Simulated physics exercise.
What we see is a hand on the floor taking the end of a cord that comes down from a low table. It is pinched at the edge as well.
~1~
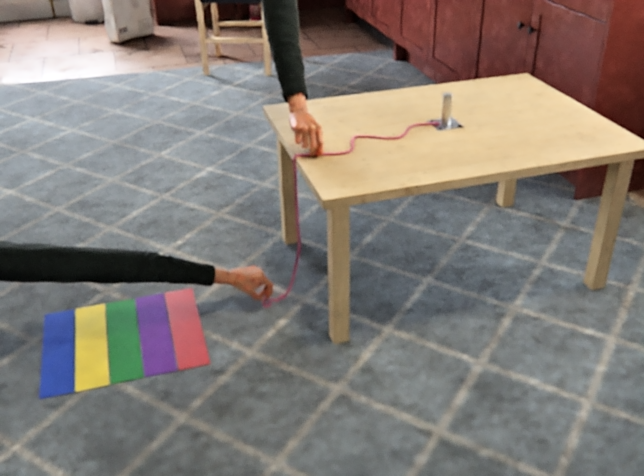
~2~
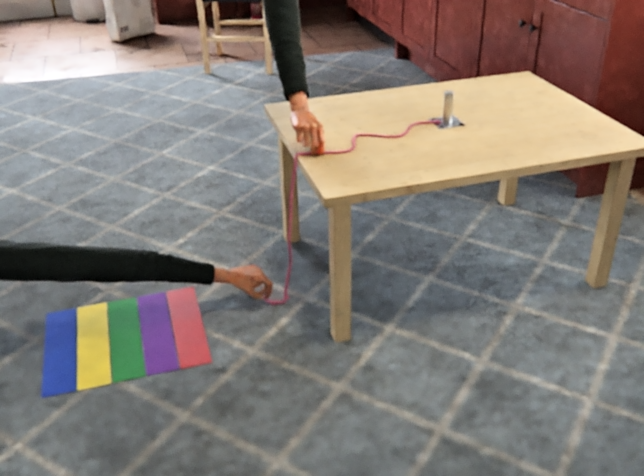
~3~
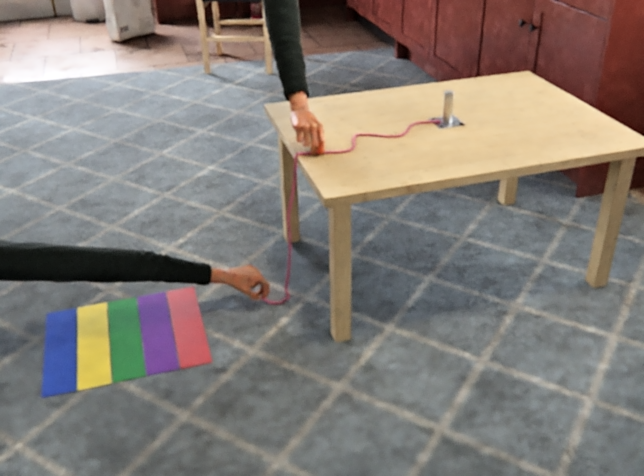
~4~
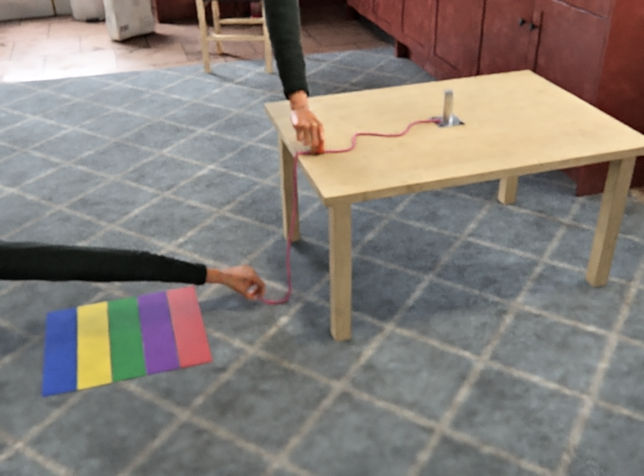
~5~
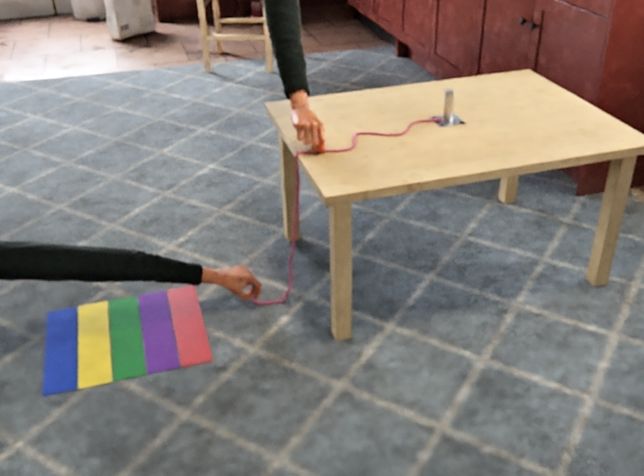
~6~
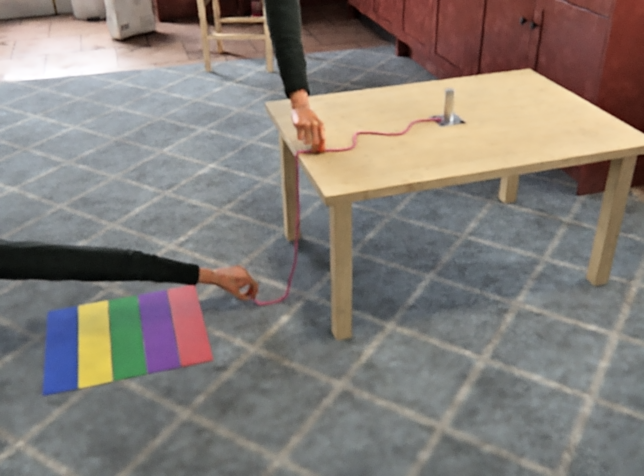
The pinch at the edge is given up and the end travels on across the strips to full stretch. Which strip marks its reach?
The end stops over the green strip.
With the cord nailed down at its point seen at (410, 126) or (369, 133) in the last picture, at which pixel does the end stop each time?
Try by try, around (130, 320) and (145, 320).
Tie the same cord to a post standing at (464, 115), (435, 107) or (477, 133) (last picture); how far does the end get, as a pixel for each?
About (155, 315), (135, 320) and (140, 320).
Early on, end near (170, 312); over purple.
Midway, end near (139, 318); over green.
At the end of the slack, end near (122, 322); over green. It gets as far as the green strip.
